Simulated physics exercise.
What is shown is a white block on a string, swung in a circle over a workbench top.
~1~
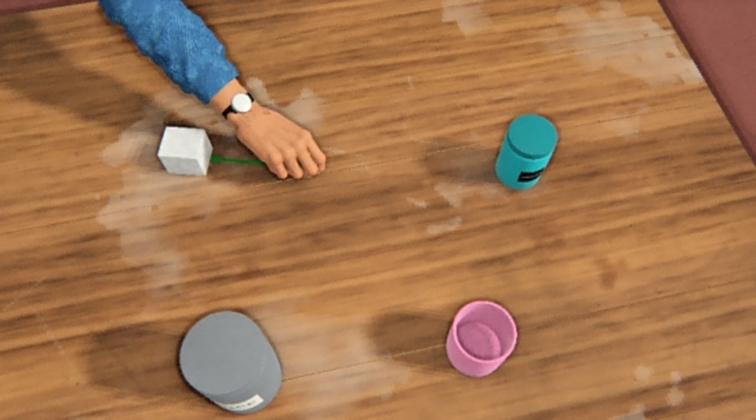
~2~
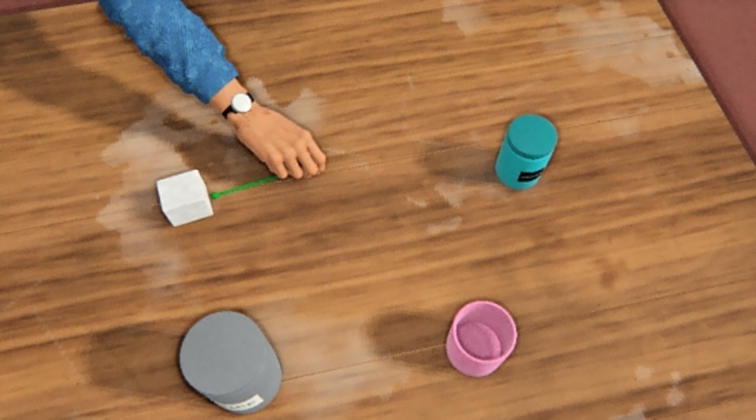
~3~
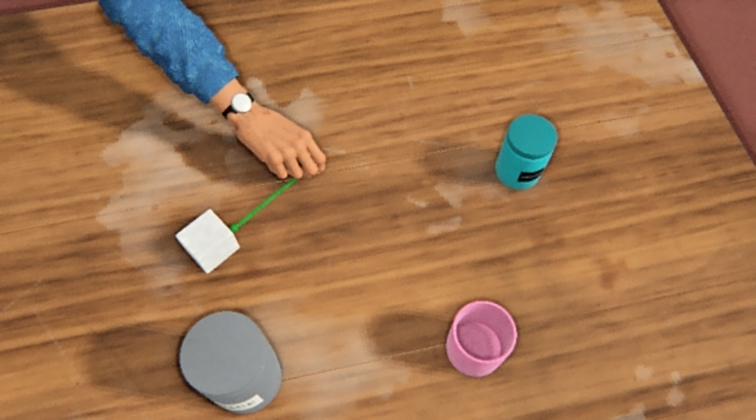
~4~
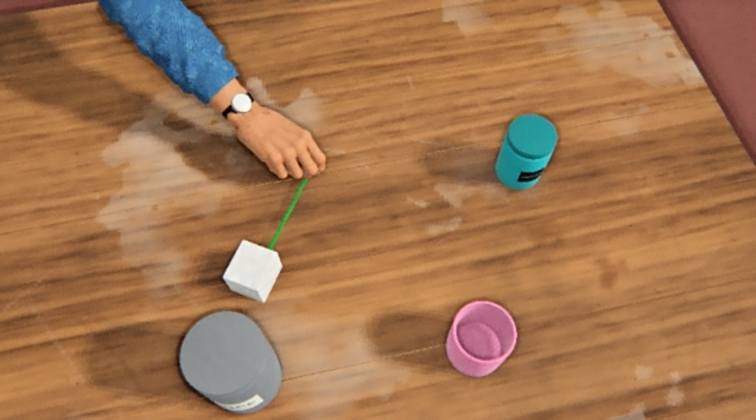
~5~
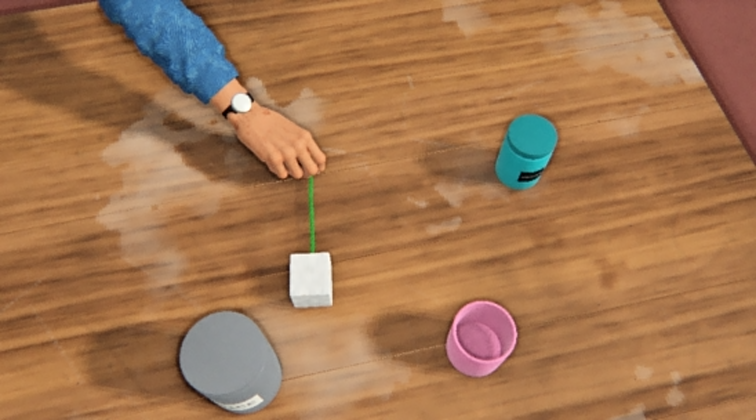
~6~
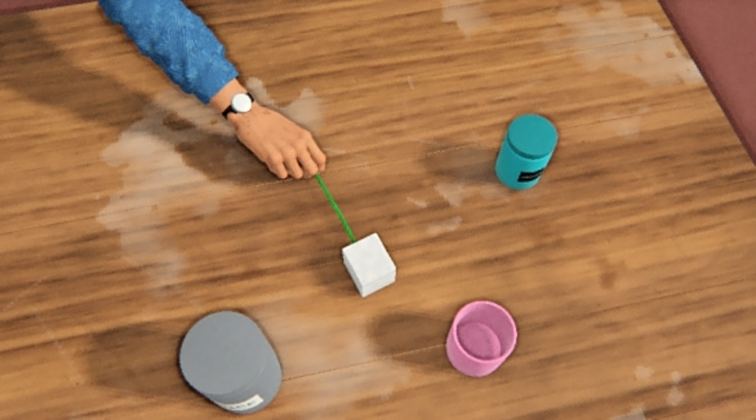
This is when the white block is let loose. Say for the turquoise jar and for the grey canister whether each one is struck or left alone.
Turquoise jar: Struck; grey canister: Left alone.
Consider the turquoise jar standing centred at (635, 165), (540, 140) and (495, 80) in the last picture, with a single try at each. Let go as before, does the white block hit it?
In the first case it is missed; in the second case it takes a knock; in the third case it is spared.
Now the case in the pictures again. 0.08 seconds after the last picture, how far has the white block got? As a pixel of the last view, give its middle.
Somewhere around (456, 206), I reckon.
Then, 0.08 s on from there, block near (456, 206).
Then, 0.20 s on from there, block near (493, 179); turquoise jar pushed aside.
In the end, block near (489, 182); turquoise jar pushed aside. The turquoise jar gets hit and the grey canister escapes it.
